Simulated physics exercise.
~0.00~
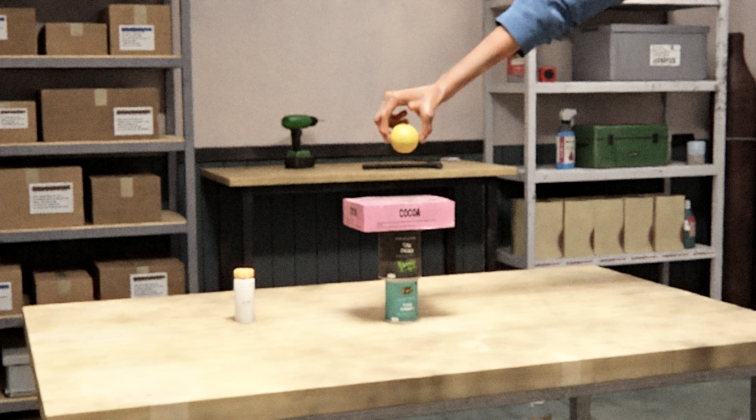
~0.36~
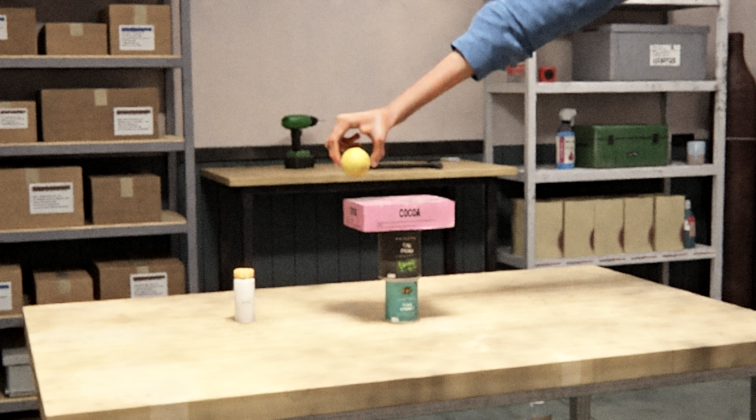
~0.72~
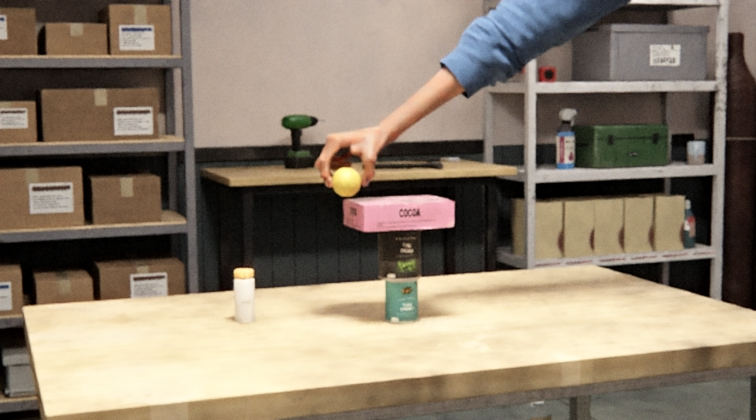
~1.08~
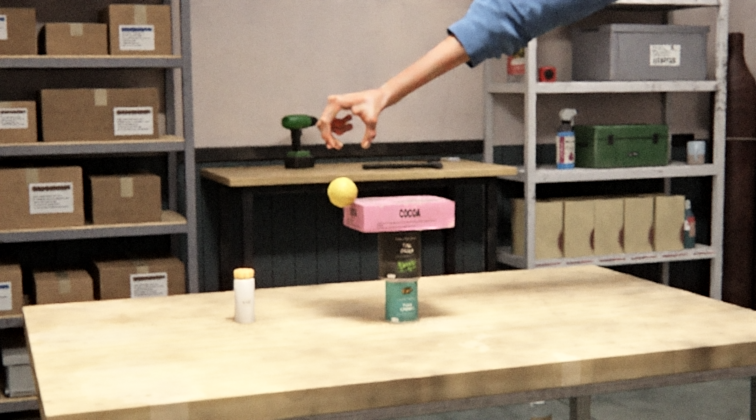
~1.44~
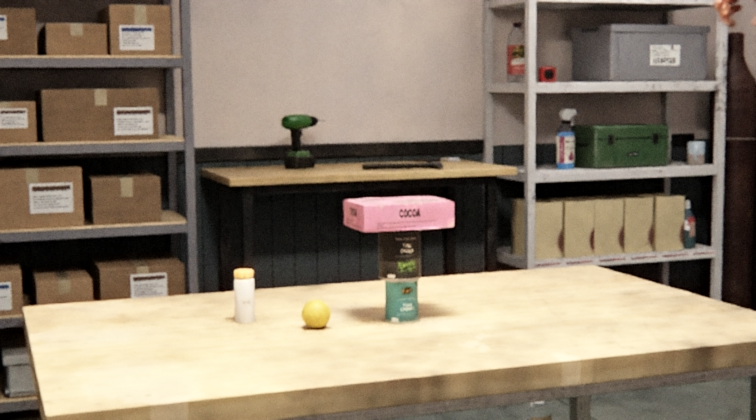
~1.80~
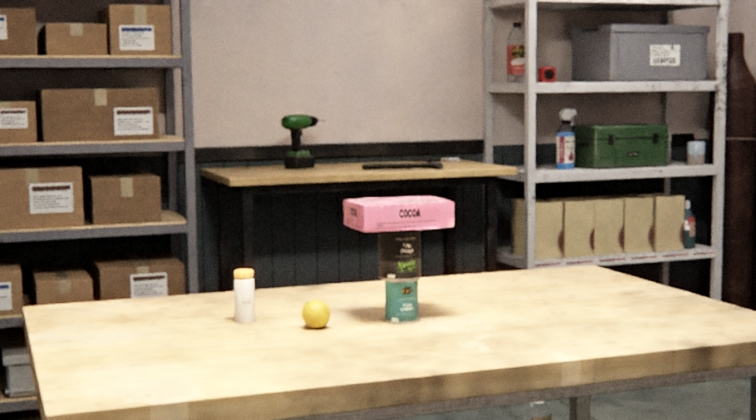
The footage shows a hand carrying a yellow lemon left and down to the edge of a pink packet atop black and turquoise tins, then letting go. The lemon drops to the table and rests near a white shaker, while the packet and tins stay stacked.
